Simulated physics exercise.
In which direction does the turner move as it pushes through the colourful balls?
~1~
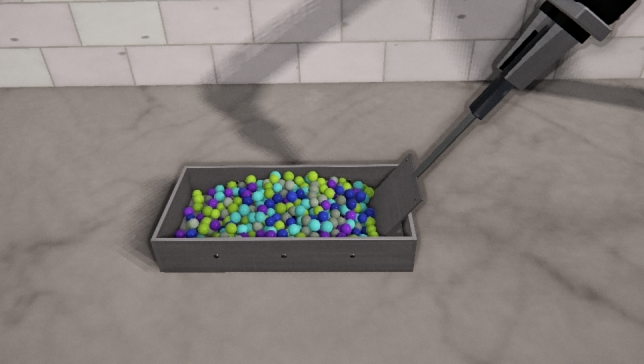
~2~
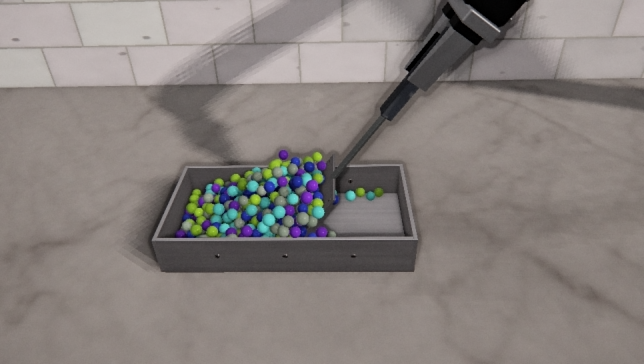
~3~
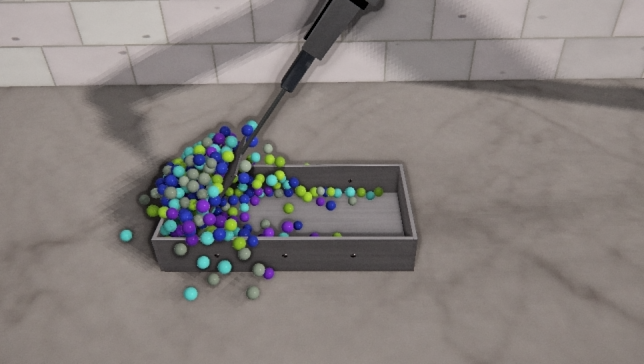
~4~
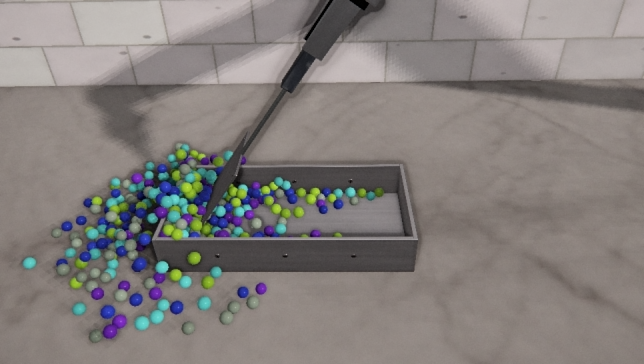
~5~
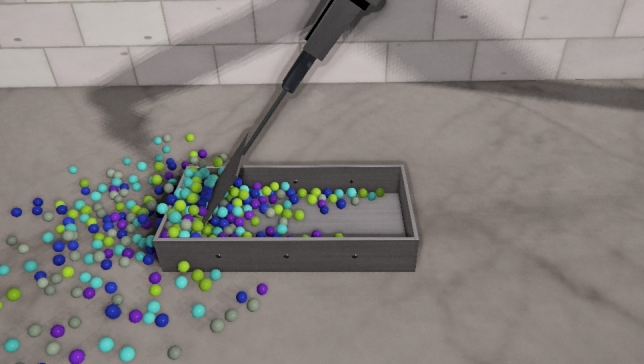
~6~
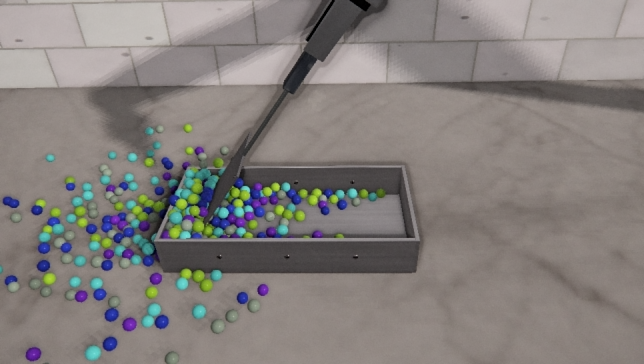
The turner moves to the left, from the right end of the tray toward the left end.
